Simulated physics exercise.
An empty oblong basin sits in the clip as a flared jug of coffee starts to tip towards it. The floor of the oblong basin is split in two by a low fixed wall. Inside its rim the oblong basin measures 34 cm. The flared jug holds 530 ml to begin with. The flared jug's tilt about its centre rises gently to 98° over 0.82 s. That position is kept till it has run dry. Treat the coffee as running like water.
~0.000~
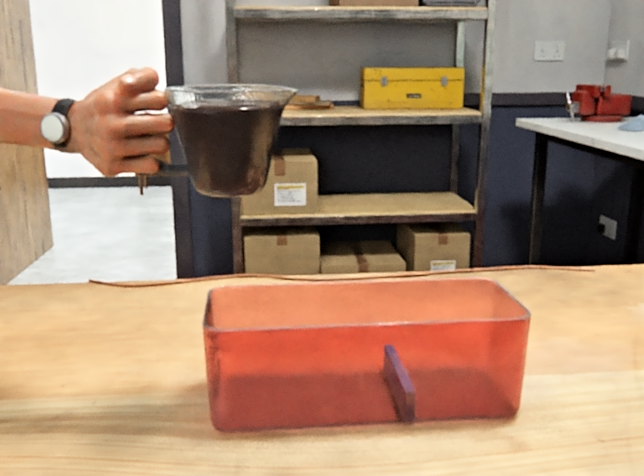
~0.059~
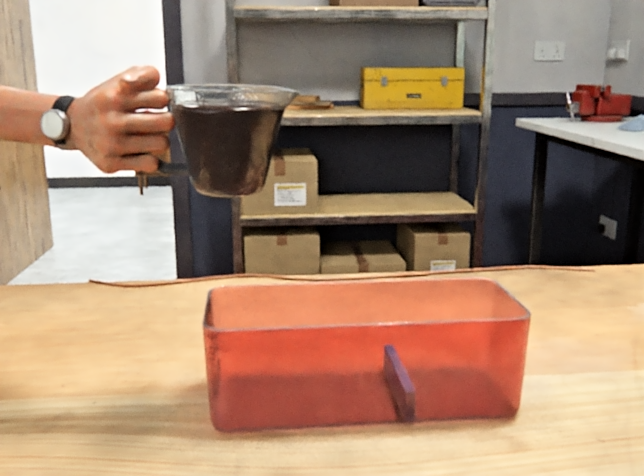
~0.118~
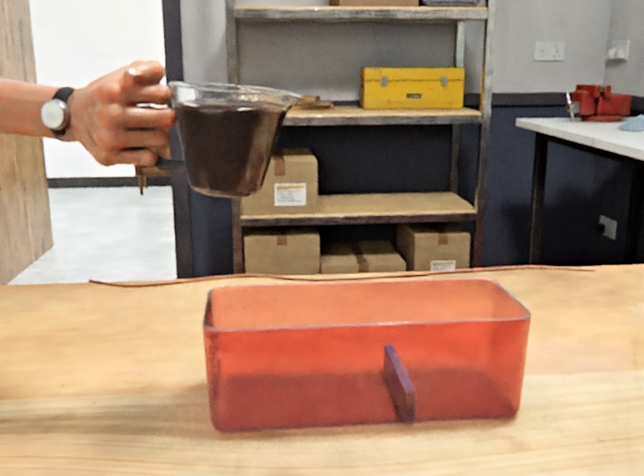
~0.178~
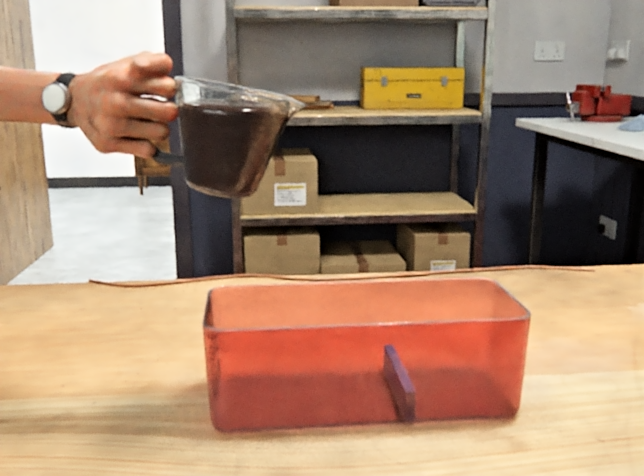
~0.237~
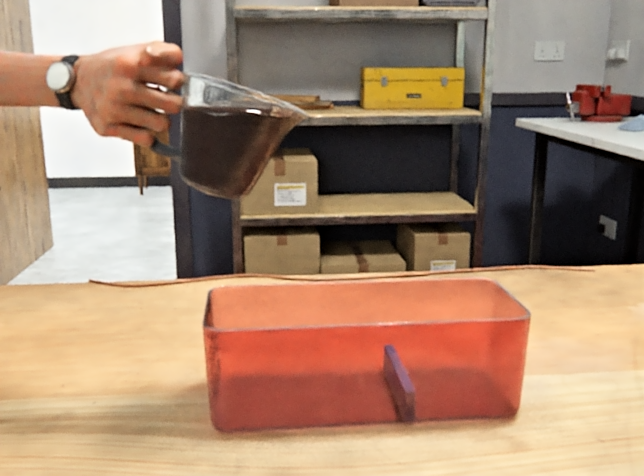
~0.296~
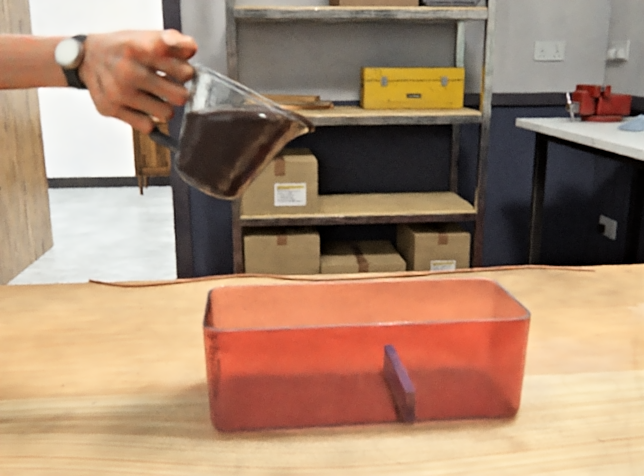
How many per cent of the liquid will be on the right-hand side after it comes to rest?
Some 8 per cent will be on the right-hand side.
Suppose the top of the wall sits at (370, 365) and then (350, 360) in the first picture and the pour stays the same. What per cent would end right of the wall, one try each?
I'd put it at about 40 per cent for the first and about 80 per cent for the second.
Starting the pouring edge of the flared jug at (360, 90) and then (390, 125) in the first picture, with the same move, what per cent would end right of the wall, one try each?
80 then 90 %.
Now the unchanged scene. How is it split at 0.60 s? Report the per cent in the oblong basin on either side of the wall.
Left roughly 18 per cent, right roughly 1.
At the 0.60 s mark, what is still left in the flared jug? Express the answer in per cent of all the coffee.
Remaining: Near 46 % of the total.
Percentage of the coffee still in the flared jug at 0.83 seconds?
About 7 % is still there.
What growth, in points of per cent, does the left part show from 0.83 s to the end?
Around 16 per cent.
Then, 0.60 s in, the tilt is 82° and 47 per cent is still to pour, 19 is left of the wall and 1 right of it.
Then, 0.83 s in, the tilt is 98° and 7 per cent is still to pour, 72 is left of the wall and 2 right of it.
Then, 1.06 s in, the tilt is 98° and 0 per cent is still to pour, 87 is left of the wall and 6 right of it.
Then, 1.32 s in, the tilt is 98° and 0 per cent is still to pour, 87 is left of the wall and 8 right of it.
Finally, 87 per cent lies left of the wall, 8 right of it and 5 outside.
